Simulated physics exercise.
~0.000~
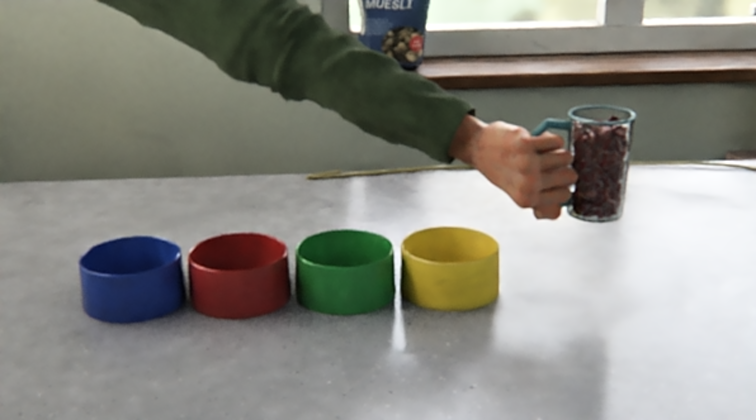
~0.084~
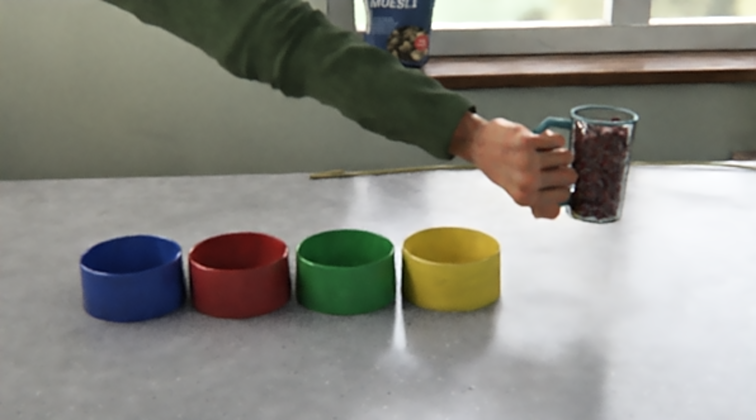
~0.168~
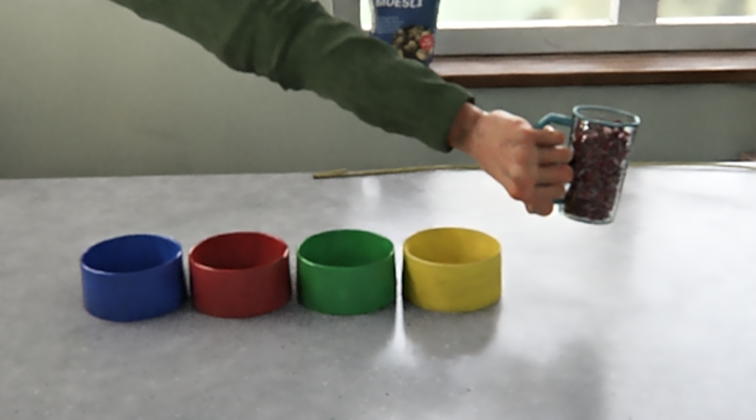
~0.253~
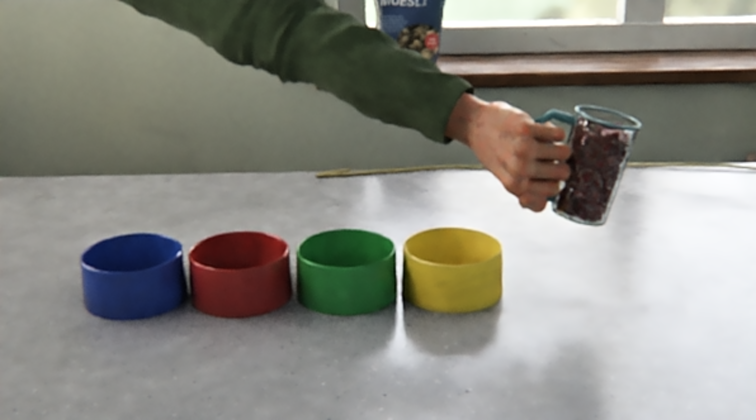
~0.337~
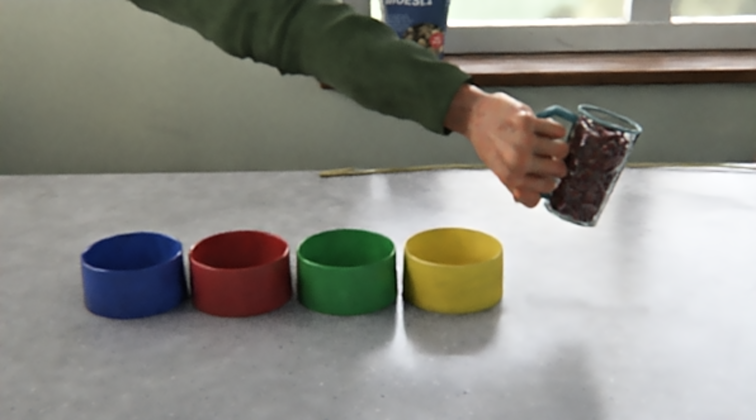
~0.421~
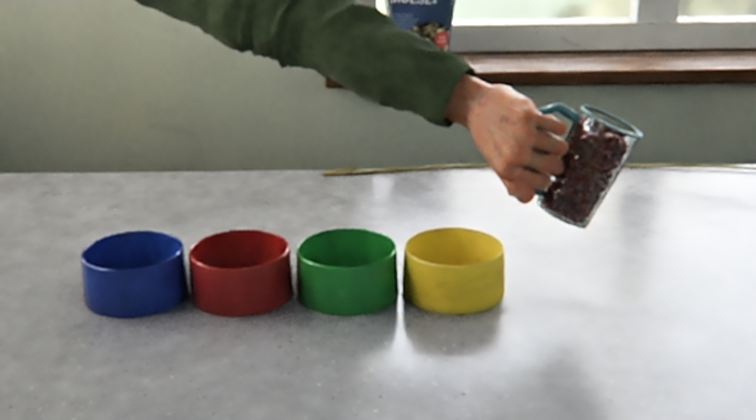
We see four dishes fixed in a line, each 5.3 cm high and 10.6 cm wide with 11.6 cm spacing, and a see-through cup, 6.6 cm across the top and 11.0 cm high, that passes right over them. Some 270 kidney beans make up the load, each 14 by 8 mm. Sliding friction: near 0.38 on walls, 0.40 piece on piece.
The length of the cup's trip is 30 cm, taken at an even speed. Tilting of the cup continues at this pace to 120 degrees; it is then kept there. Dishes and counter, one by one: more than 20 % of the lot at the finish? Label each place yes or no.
Red: No. Blue: No. Green: No. Yellow: No. Counter: Yes.
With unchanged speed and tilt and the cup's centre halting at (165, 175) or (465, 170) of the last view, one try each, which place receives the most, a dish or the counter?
Try 1 - counter; try 2 - counter.
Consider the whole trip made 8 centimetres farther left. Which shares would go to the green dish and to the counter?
In that case, green: 0; counter: 20.
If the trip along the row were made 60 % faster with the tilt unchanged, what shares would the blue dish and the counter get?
Then the blue dish gets 0 and the counter 40.
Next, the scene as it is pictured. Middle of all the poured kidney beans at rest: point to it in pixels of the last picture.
Look around (574, 285) in the last picture.
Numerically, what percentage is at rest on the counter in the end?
Near 100 percent, roughly speaking.
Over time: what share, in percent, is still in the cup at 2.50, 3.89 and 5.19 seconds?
Approx. 0 / 0 / 0 percent.
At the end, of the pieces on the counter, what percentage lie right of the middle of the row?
I'd estimate close to 100 in a hundred.
Then, at 2.50 s, tilt 120 degrees; cup holds 0 %.
After 3.89 s, tilt 120 degrees; cup holds 0 %.
After 5.19 s, tilt 120 degrees; cup holds 0 %.
By 5.5 s all is still; red 0 %, blue 0 %, green 0 %, yellow 0 %, counter 100 %.
